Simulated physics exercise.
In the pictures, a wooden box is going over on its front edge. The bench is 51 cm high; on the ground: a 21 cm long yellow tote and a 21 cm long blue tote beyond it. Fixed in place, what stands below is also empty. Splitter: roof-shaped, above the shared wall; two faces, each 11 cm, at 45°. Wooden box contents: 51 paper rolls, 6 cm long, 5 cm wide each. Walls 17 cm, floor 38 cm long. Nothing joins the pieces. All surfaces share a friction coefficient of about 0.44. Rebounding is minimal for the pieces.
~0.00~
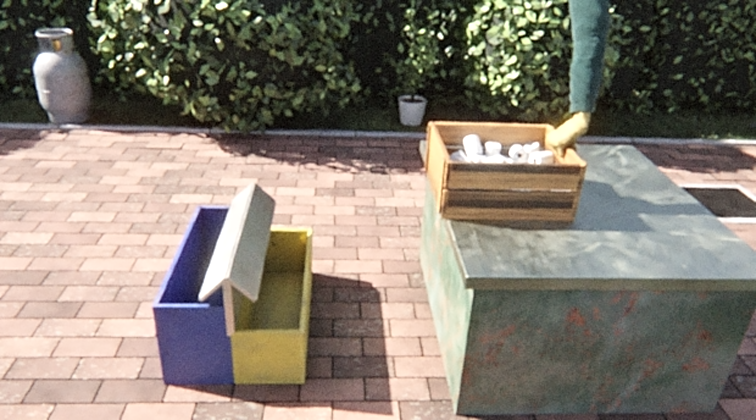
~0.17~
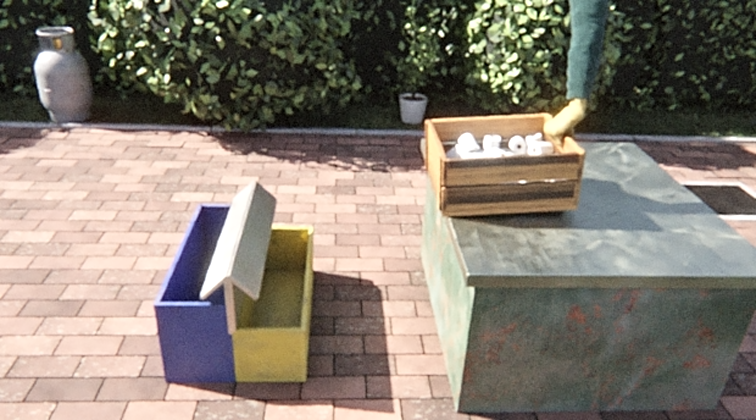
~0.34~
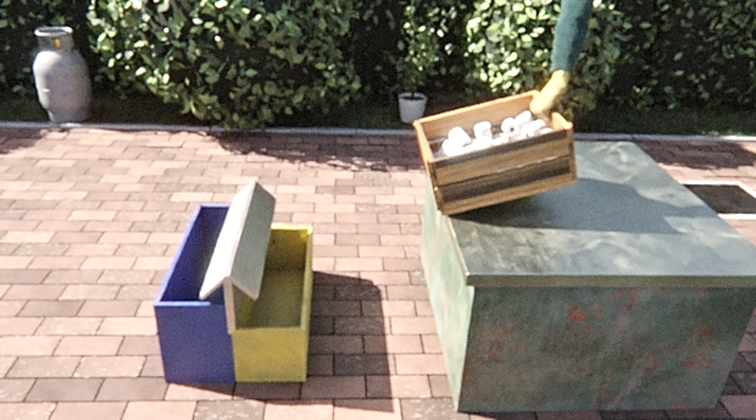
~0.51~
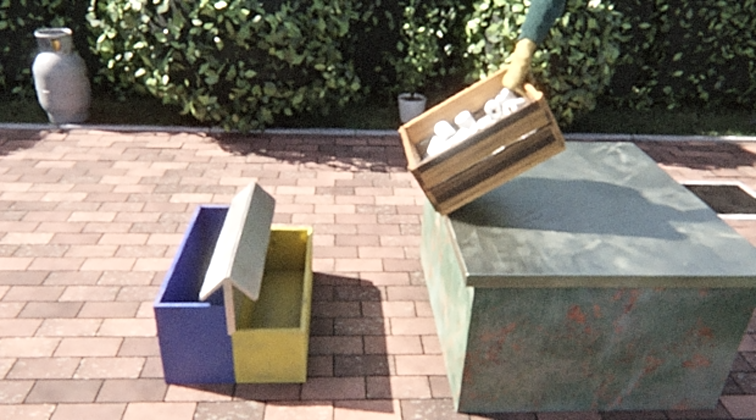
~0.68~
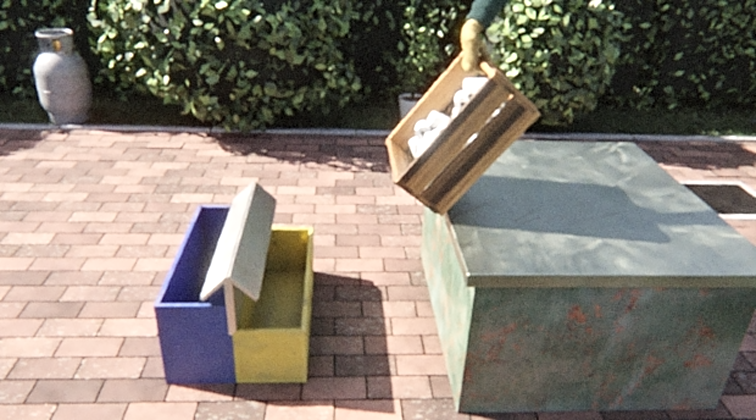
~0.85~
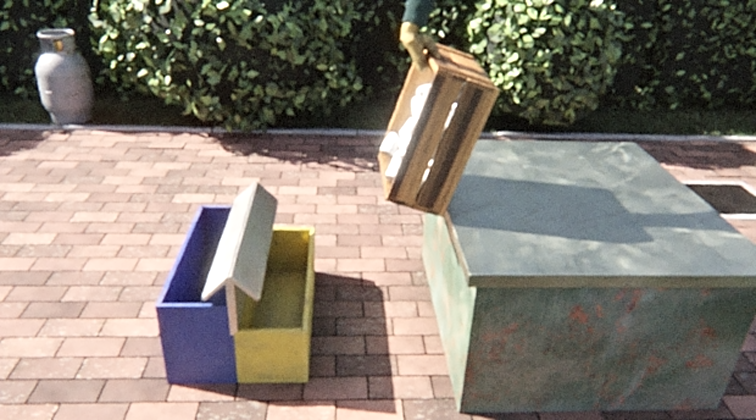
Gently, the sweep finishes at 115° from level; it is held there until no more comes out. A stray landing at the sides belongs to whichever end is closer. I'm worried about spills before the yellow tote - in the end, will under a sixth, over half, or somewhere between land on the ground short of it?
Going to be a share bigger than half.
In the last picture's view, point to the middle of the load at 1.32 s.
I'd put the middle close to (358, 209) in the last view.
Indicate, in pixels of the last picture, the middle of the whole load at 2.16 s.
The centre sits near (336, 312).
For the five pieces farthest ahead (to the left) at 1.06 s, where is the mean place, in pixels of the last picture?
The leading five average out near (348, 182).
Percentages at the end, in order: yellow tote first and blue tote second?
I'd put it at about 25 percent, then about 0 percent.
After 1.06 s, tilt 95°; 43 still in the wooden box and 8 in the air.
After 1.32 s, tilt 113°; 22 still in the wooden box, 7 in the yellow tote, 3 on the ground short of the yellow tote and 19 in the air.
After 1.69 s, tilt 115°; 4 still in the wooden box, 14 in the yellow tote, 27 on the ground short of the yellow tote and 6 in the air.
Outcome (at 2.16 s), 14 in the yellow tote and 37 on the ground short of the yellow tote. Asked share, 37 of 51, 73 per cent.
